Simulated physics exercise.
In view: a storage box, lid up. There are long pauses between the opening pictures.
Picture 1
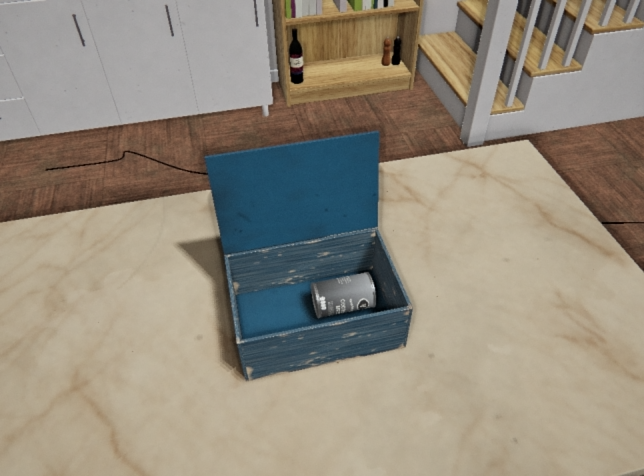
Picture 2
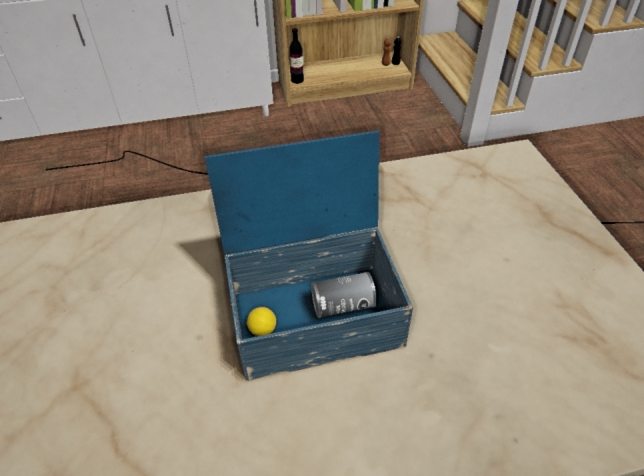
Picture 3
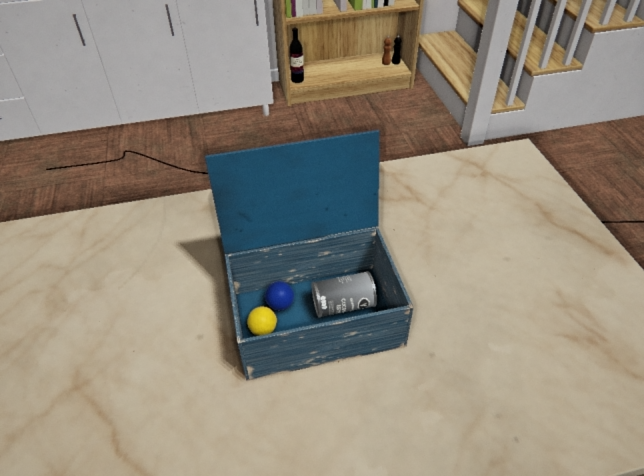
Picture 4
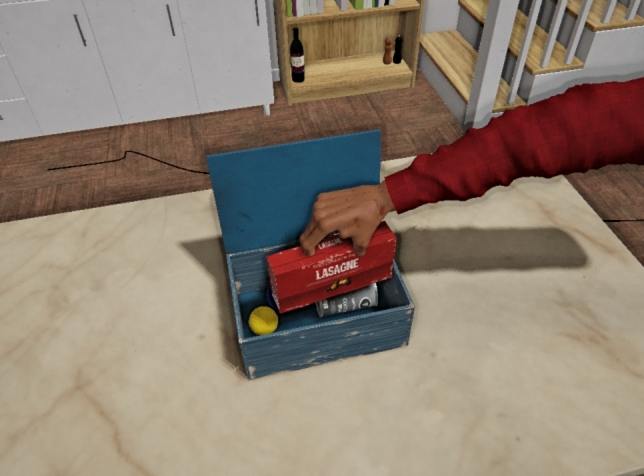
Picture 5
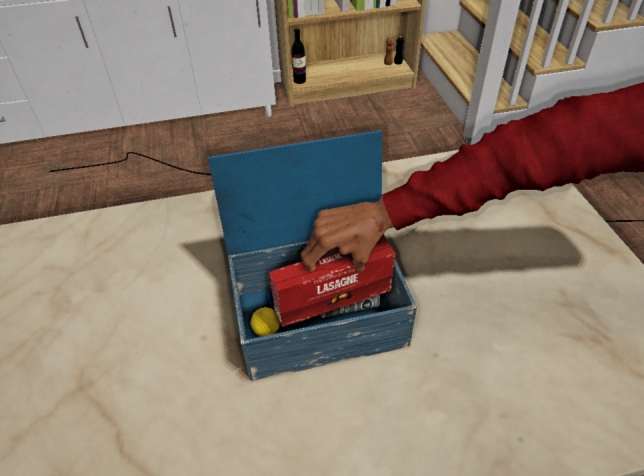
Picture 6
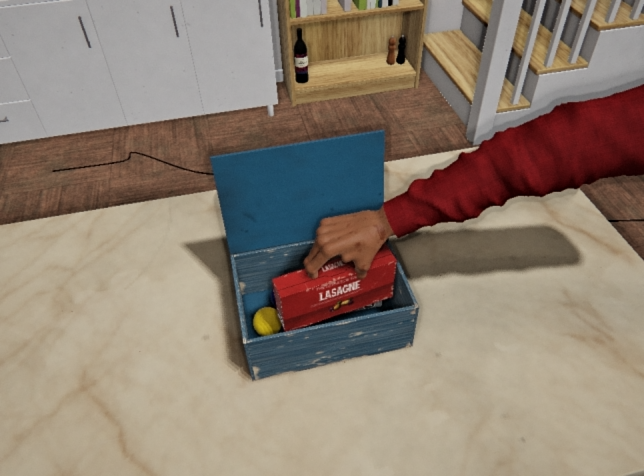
A hand in a red sleeve reaches in from the right over an open blue storage box on a pale marble table, seen from above in a room with white cabinets, shelves and stairs. The box holds a grey tin at right, then a yellow ball-like item at left and a blue one behind it. Gripping a red lasagne packet, the hand lowers it slightly into the box as the view shifts very slightly.
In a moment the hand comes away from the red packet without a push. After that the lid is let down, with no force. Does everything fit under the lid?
Outcome: The lid shuts flat.
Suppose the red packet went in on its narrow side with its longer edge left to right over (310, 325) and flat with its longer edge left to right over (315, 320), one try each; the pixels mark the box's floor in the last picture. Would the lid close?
First try: It closes; second try: It sits on the rim.
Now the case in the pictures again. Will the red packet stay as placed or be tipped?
The red packet keeps its pose.
Then, 0.40 s after the last picture, red packet slid a little near (346, 320).
Then, 1.30 s after the last picture, lid 78° above the rim; red packet slid a little near (346, 320); grey tin rolled a little; yellow lemon rolled a little.
Then, 1.80 s after the last picture, lid 42° above the rim; red packet slid a little near (346, 320); grey tin rolled about its own width; yellow lemon rolled a little.
Then, 2.10 s after the last picture, lid 14° above the rim; red packet slid a little near (346, 320); grey tin rolled about its own width; yellow lemon rolled a little.
At rest, lid shut; moved from the start, red packet and grey tin; the other 2 in place. Seen from the same camera at the end, red packet near (346, 320).
